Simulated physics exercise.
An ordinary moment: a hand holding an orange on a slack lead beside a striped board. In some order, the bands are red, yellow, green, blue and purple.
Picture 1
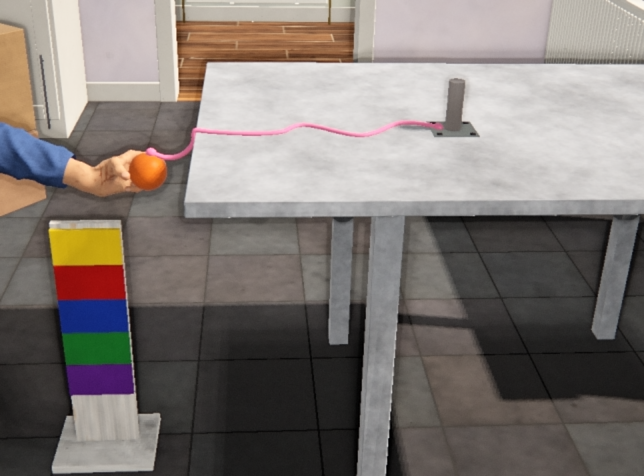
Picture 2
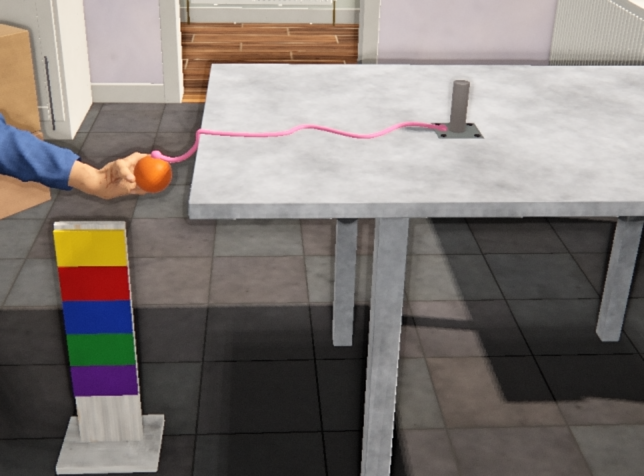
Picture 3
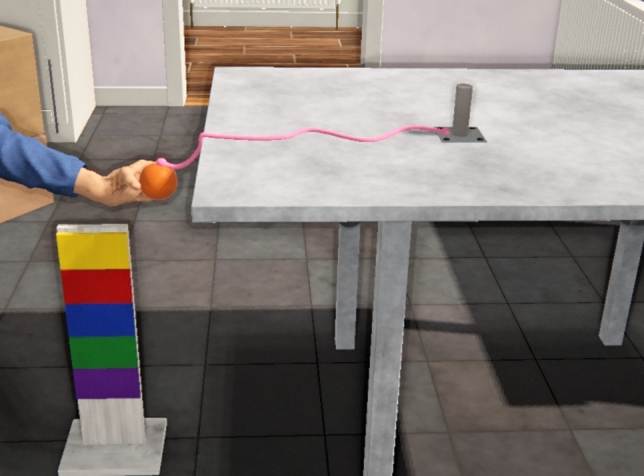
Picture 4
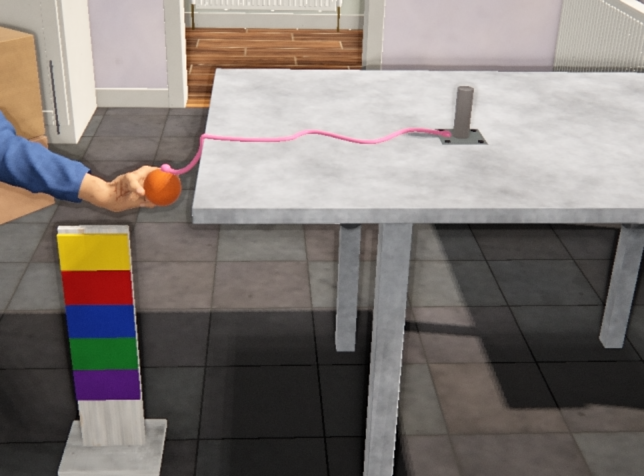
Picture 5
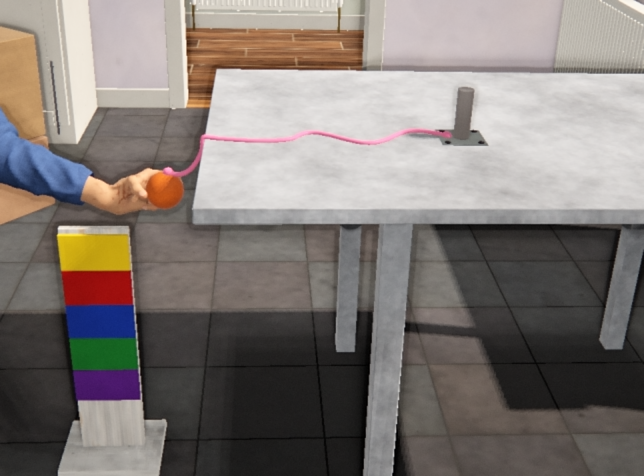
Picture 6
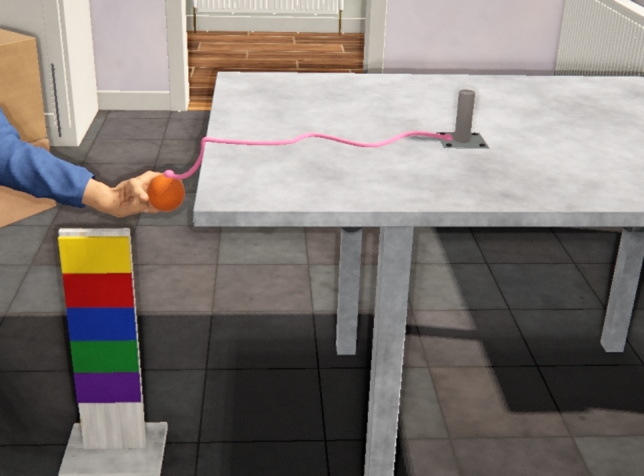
A hand holds an orange ball on a pink string, easing slightly right and down.
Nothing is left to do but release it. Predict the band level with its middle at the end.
Prediction: Yellow.
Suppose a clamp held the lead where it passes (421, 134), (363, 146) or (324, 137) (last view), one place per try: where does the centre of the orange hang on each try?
The places are (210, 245), (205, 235) and (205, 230).
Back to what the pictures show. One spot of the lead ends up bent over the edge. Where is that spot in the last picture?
About (239, 143).
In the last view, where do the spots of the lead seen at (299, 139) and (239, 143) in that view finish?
First point (267, 140), second point (205, 147).
Soon after, orange near (215, 252); level with yellow.
Then, orange near (194, 252); level with yellow.
At rest, orange near (210, 253); level with yellow. The yellow one.
